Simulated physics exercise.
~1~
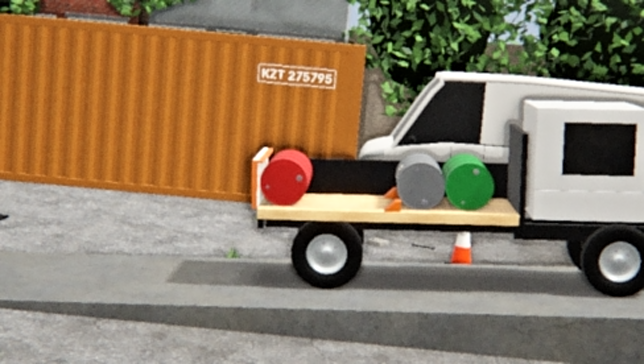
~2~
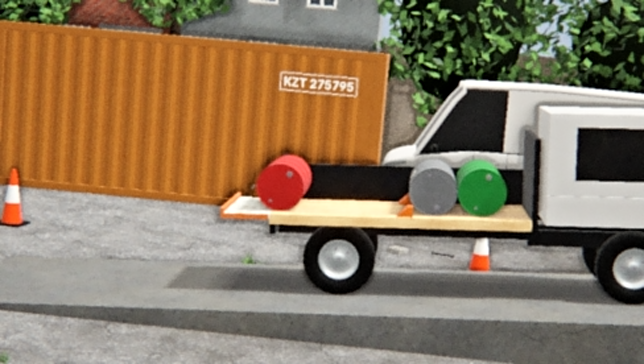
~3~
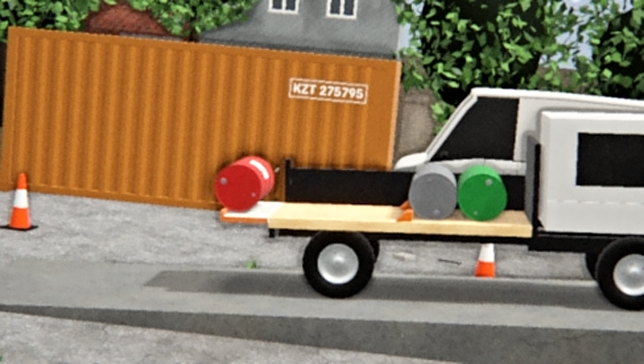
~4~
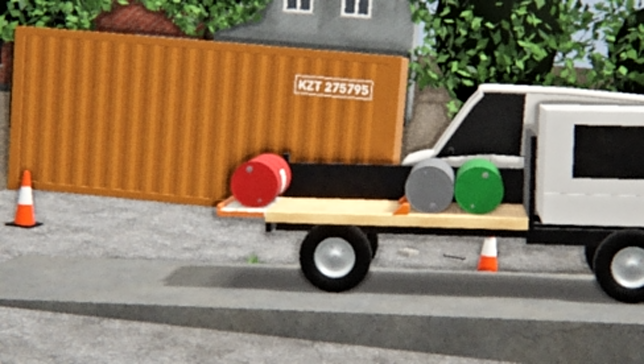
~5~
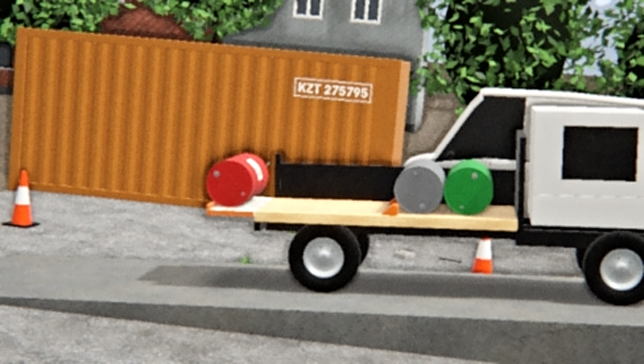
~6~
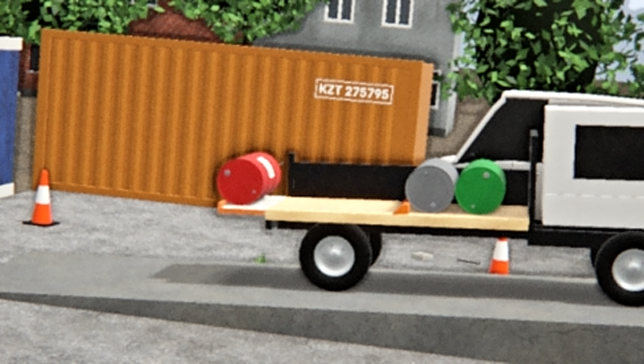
A pickup stood on a slope with red, gray and green drums on its flat bed as its tailgate dropped open; the red drum rolled left onto the lowered gate, shifted slightly and stayed there, while the other two sat still against the chock.
